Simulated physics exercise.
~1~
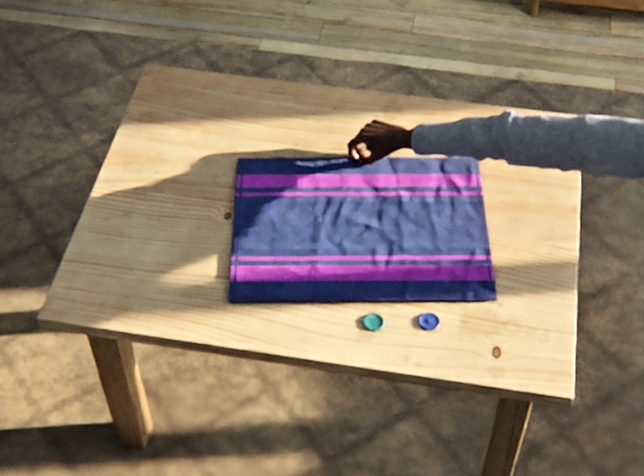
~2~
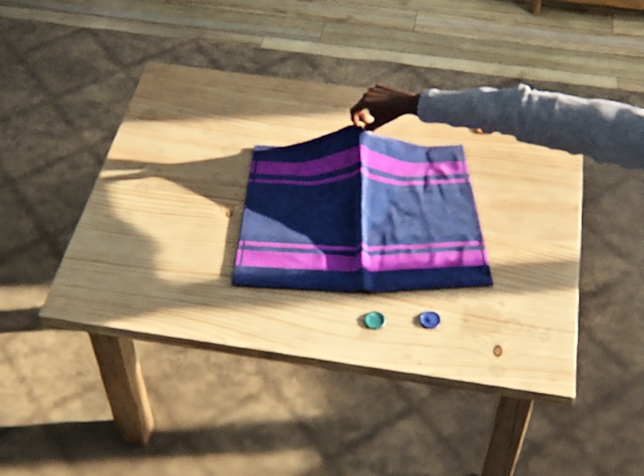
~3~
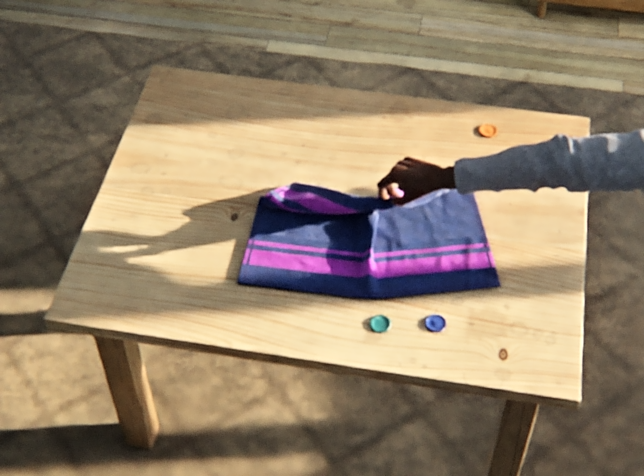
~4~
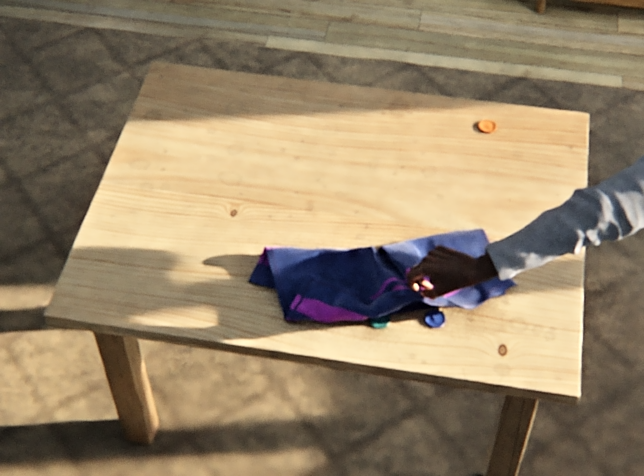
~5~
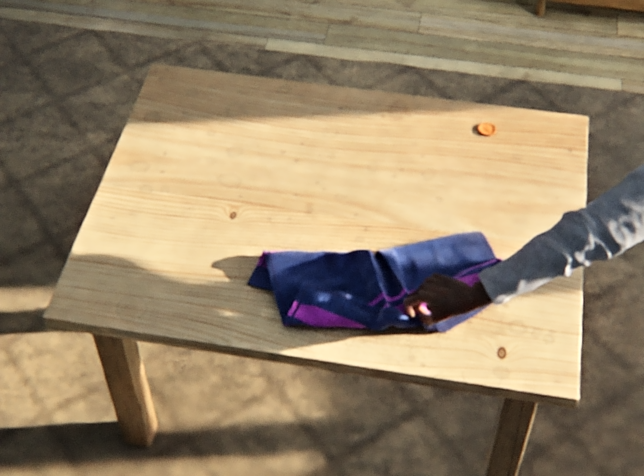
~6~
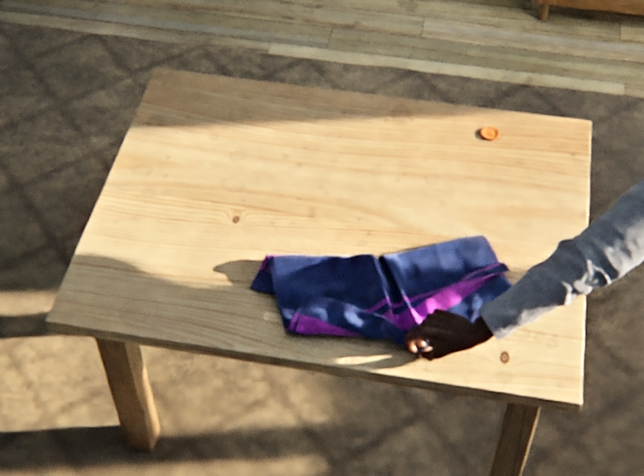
The footage shows a hand lifting the far edge of a striped blue and purple cloth on a wooden table, revealing an orange button, then folding the cloth toward the near edge until it lies rumpled over the teal and blue badges, the orange button still visible.
